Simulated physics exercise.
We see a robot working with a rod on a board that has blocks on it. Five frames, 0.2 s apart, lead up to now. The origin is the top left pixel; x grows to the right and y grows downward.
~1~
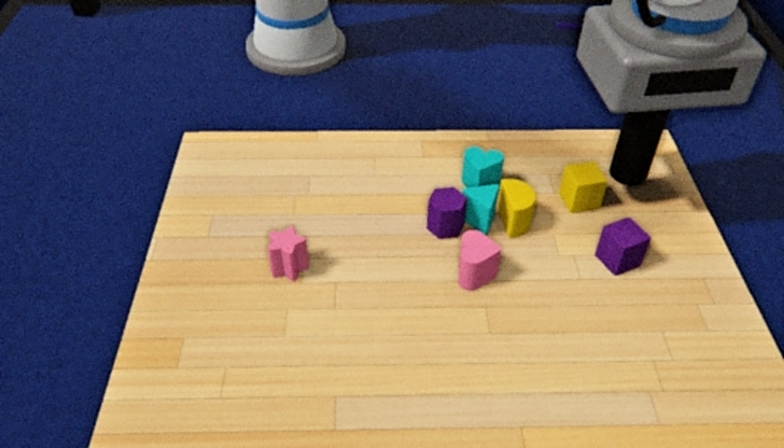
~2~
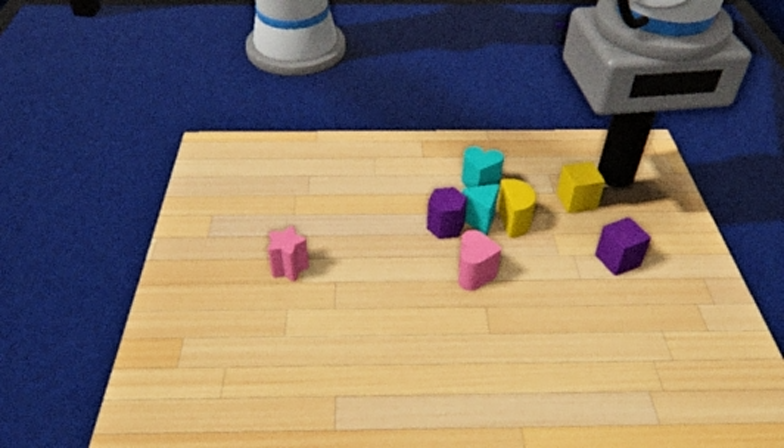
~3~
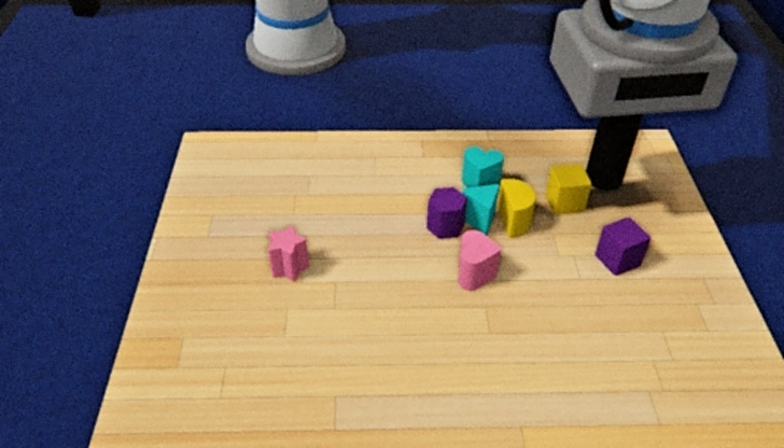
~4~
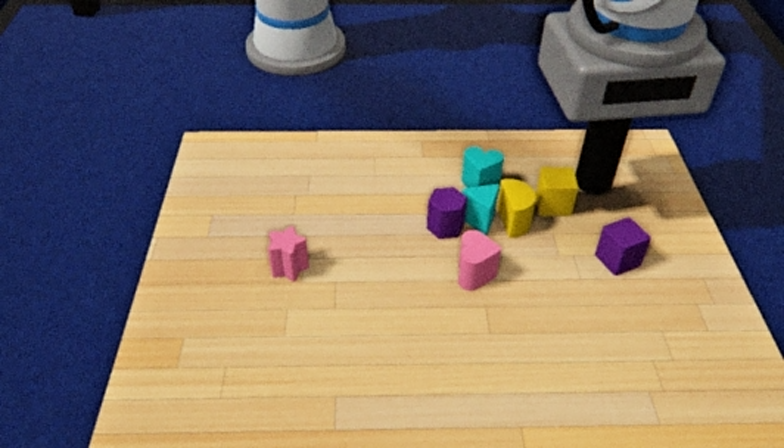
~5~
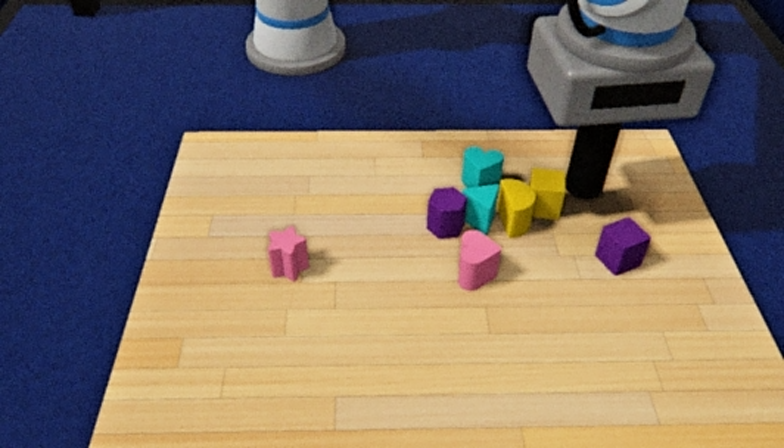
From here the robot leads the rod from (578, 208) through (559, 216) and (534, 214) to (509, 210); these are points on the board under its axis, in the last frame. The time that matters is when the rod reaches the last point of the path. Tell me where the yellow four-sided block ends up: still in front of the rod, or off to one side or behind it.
When the path is over, you would find the yellow four-sided block still in front of the rod.
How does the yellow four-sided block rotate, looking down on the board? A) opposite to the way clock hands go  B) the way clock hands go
The correct letter is A.
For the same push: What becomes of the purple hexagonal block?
Moved.
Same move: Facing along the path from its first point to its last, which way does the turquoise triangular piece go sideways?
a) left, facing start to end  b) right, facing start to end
Correct choice: B.
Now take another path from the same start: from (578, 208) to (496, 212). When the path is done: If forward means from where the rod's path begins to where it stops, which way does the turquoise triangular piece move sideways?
It's going to go right.
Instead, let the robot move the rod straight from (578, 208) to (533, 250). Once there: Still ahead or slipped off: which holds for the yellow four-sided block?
The block gets away.
The first path, step by step. Halfway along, rod (549, 195); purple hexagonal block (433, 200), turned 30° anticlockwise; turquoise triangular piece (460, 190), turned 15° clockwise; yellow half-round block (483, 198), turned 40° clockwise; yellow four-sided block (513, 187), turned 25° anticlockwise.
At the end, rod (513, 188); purple hexagonal block (416, 200), turned 60° anticlockwise; turquoise triangular piece (433, 183); yellow half-round block (451, 200), turned 30° clockwise; yellow four-sided block (478, 184), turned 35° anticlockwise.
